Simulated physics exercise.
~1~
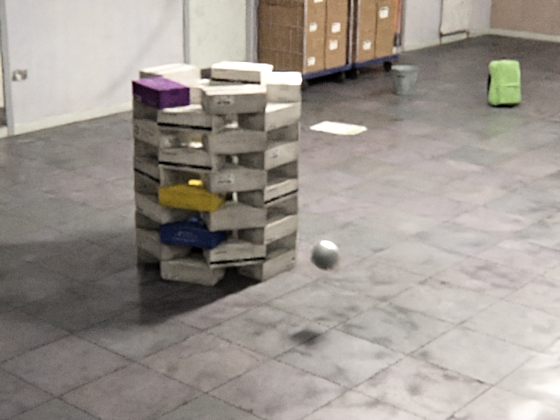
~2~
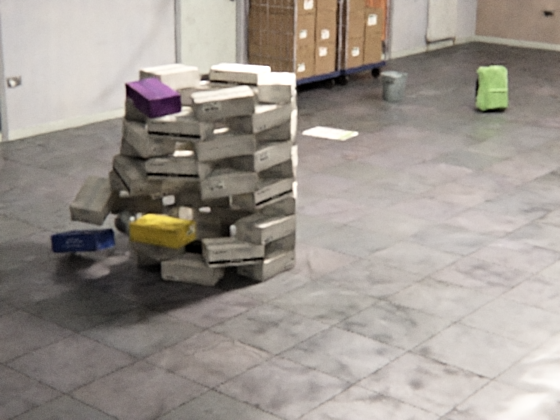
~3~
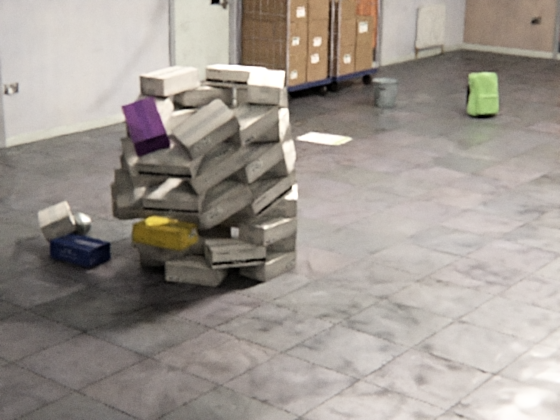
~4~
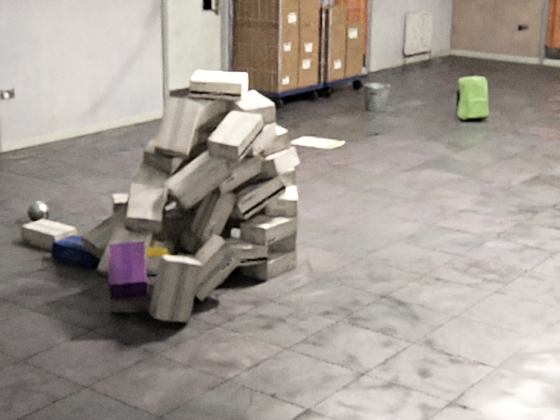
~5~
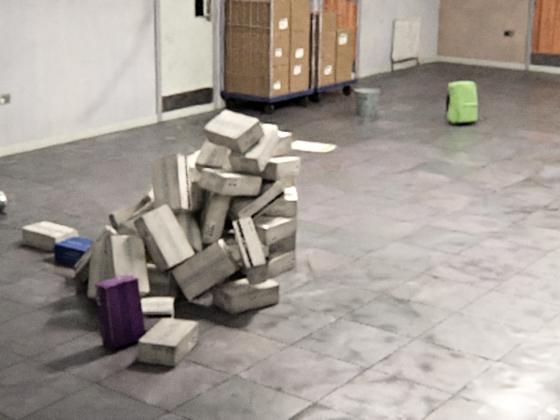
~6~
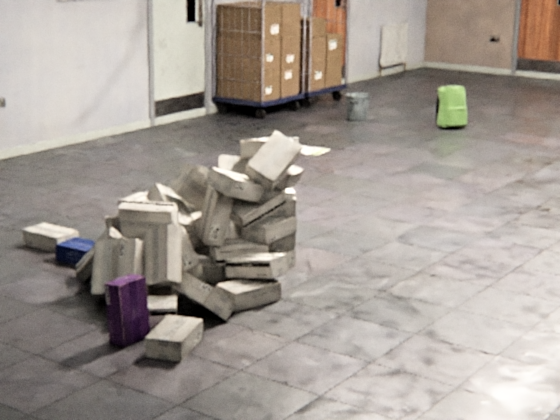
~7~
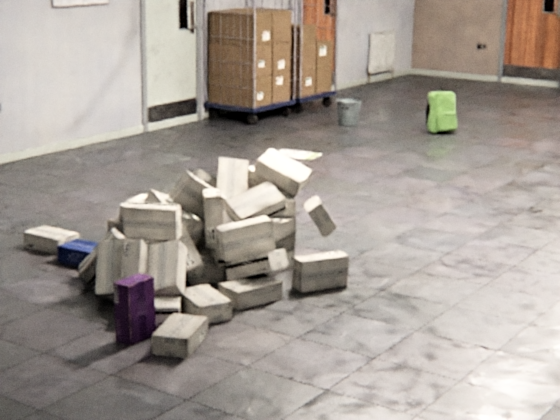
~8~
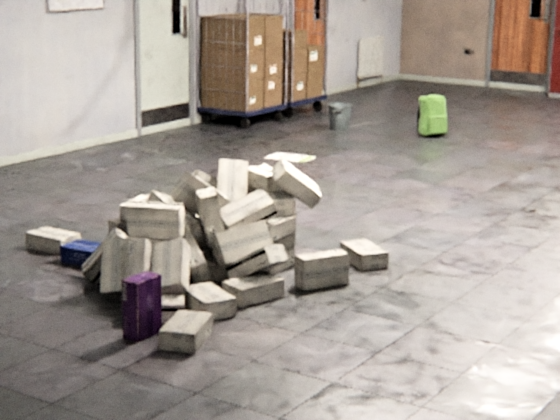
At first, a round tower of pale boxes, with one purple, one yellow and one blue among them, stands on a tiled floor as a steel ball hangs in the air just to its right. The ball passes to the left side, and the blue box and a few pale ones are knocked out low on that side. The tower then sags and leans, the purple box tipping and dropping down the front while the ball rolls out of view at left. More boxes slump and the yellow one disappears from sight. A few last boxes tumble to the right, leaving a heap with the blue box on the floor at left and the purple one in front.
